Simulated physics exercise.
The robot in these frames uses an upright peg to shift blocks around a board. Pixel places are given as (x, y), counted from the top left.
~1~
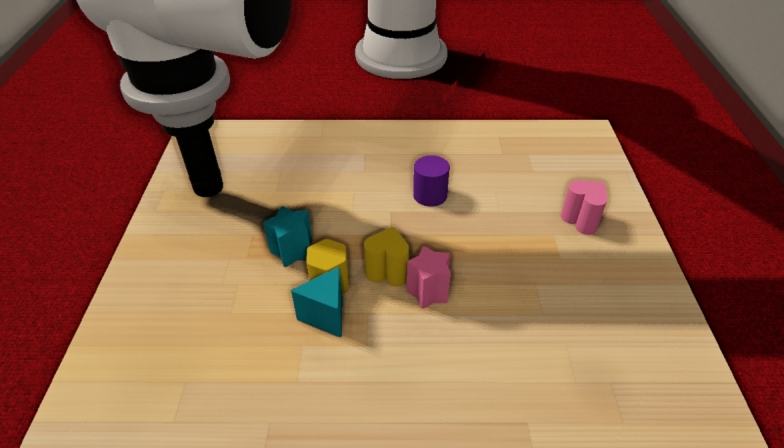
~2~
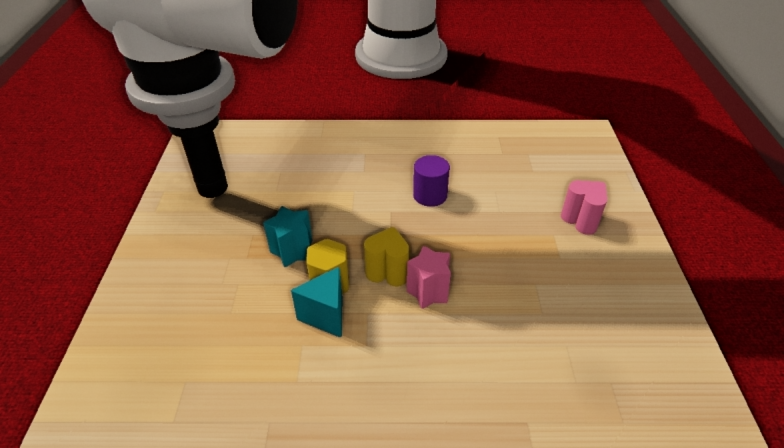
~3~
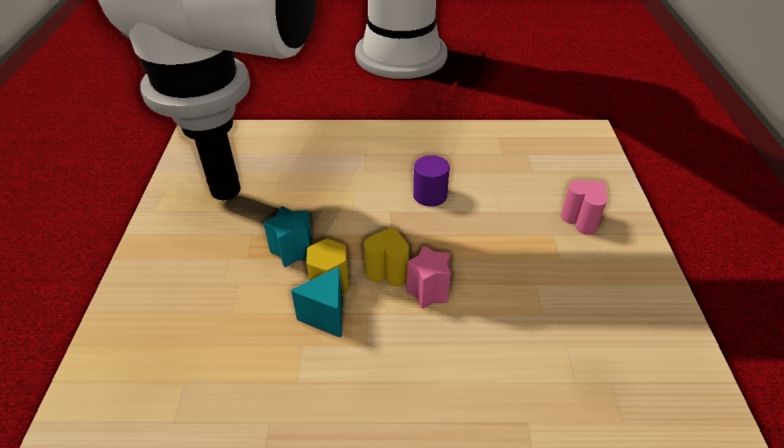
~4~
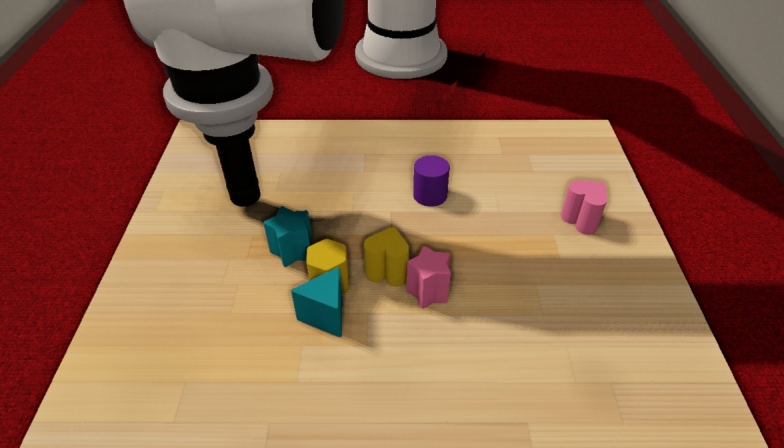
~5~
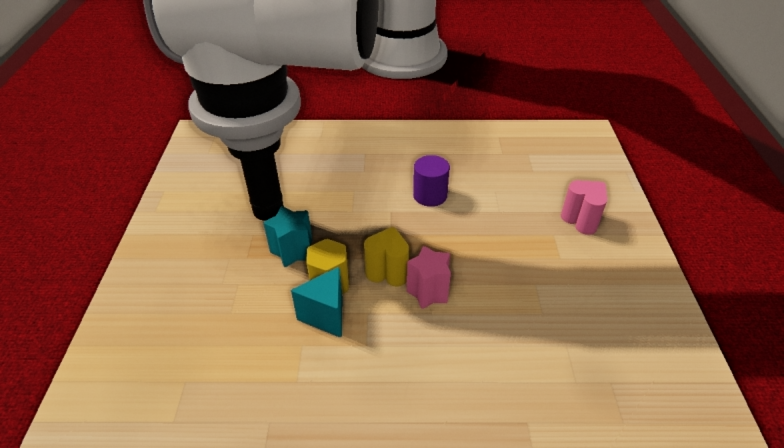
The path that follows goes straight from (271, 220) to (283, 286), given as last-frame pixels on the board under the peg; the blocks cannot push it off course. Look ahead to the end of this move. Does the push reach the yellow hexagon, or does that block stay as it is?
Answer: Moved.
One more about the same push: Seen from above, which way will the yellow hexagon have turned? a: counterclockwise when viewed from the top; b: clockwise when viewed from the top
Correct choice: B.
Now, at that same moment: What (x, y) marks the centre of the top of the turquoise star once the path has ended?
The middle of the upper face of the turquoise star will lie at about (309, 241) in the picture.
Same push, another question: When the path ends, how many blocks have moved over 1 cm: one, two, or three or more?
Answer: 2.
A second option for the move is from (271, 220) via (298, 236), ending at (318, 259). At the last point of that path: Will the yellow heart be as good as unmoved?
Yes, it checks out.
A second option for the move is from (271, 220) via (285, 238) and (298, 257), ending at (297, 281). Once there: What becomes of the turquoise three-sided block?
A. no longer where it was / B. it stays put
That would be A.
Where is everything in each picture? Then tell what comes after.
Tip of the peg (209, 189), middles of tops, turquoise star (288, 221), turquoise three-sided block (322, 288), yellow hexagon (326, 254), in the first frame.
Peg (213, 189), nothing pushed, in the second frame.
Peg (226, 192), nothing pushed, in the third frame.
Peg (246, 198), nothing pushed, in the fourth frame.
Peg (269, 211), turquoise star (288, 221), turquoise three-sided block (322, 288), yellow hexagon (326, 254), in the fifth frame.
What follows on the original path. Halfway along, peg (274, 243); turquoise star (299, 231).
At the end, peg (281, 278); turquoise star (309, 241), turned 60° anticlockwise; turquoise three-sided block (325, 289), turned 15° clockwise; yellow hexagon (345, 257), turned 20° clockwise.
